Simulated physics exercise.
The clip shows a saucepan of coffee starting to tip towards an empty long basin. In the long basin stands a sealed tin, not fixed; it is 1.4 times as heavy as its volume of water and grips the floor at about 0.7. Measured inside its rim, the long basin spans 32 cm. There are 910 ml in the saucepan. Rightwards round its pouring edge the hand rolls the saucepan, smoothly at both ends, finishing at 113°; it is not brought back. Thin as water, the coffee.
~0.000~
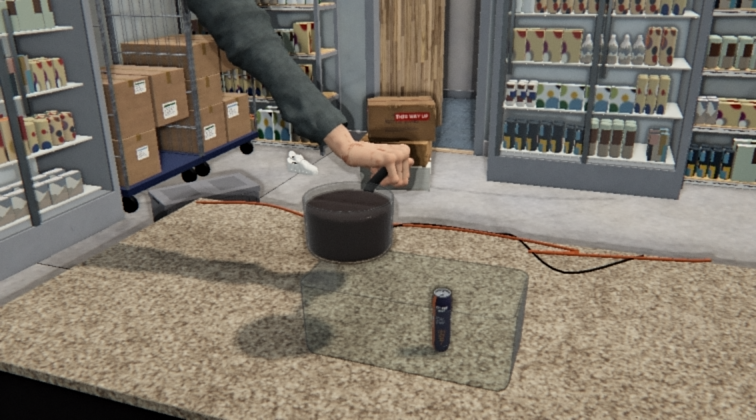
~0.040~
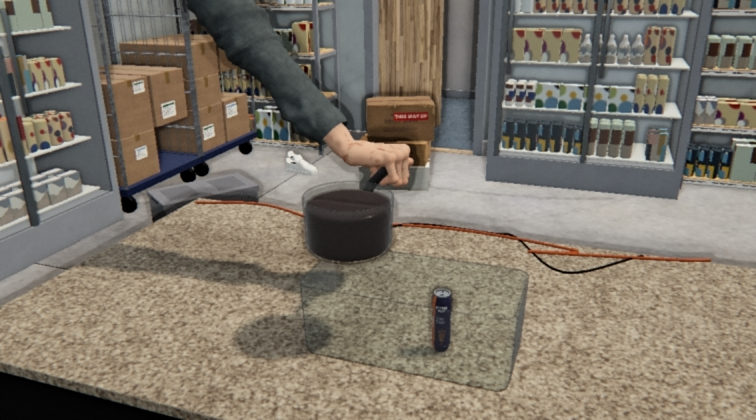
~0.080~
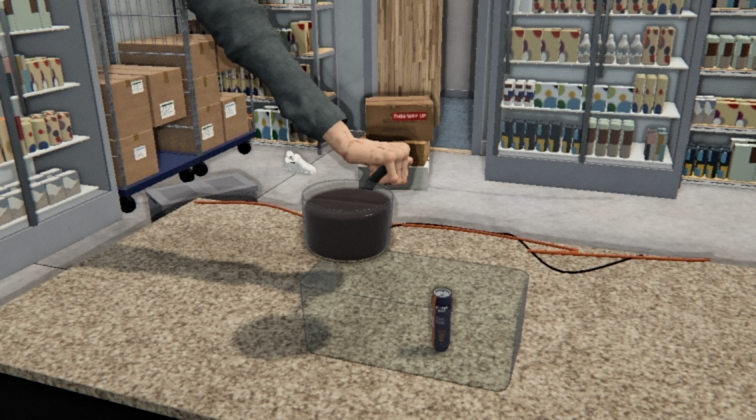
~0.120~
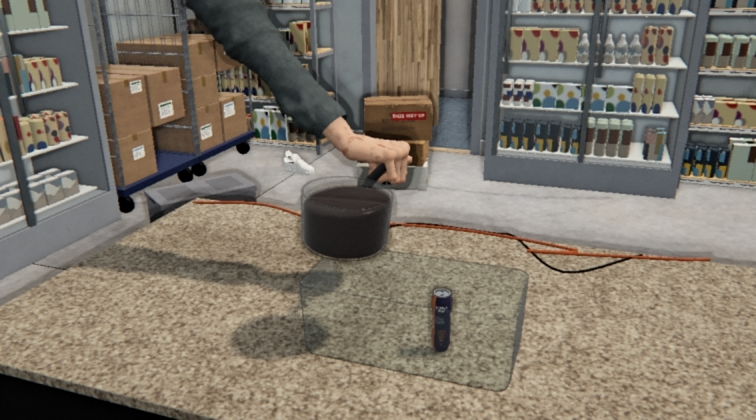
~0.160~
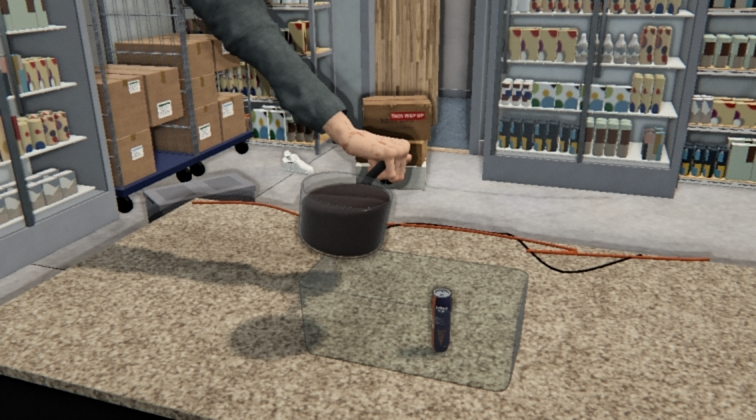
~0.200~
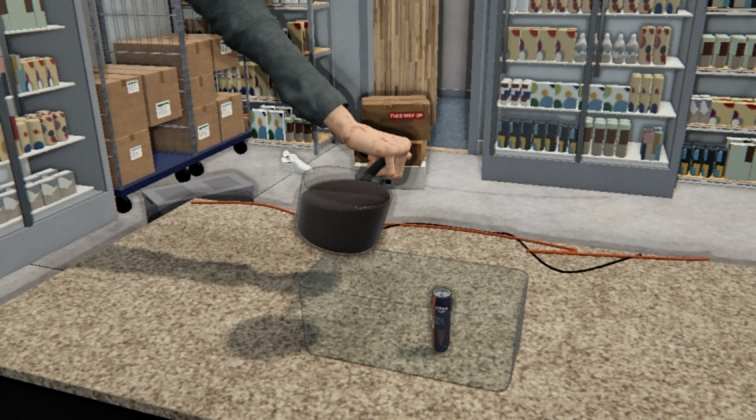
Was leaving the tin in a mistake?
It does not tip.
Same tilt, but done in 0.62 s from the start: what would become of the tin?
In that case the tin stays vertical.
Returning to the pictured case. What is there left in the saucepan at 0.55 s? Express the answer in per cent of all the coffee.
Roughly 60 per cent.
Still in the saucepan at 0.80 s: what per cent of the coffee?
Around 7 in a hundred.
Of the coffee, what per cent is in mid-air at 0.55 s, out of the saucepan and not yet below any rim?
About 34 per cent.
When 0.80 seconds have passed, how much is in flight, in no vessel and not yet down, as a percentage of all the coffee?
Roughly 20 per cent.
After 0.55 s the tilt is 80° and 60 per cent is still to pour; the tin stands where it began.
After 0.80 s the tilt is 112° and 7 per cent is still to pour; the tin stands where it began.
After 1.07 s the tilt is 113° and 0 per cent is still to pour; the tin stands where it began.
After 1.36 s the tilt is 113° and 0 per cent is still to pour; the tin stands where it began.
In the end the tin stands where it began.
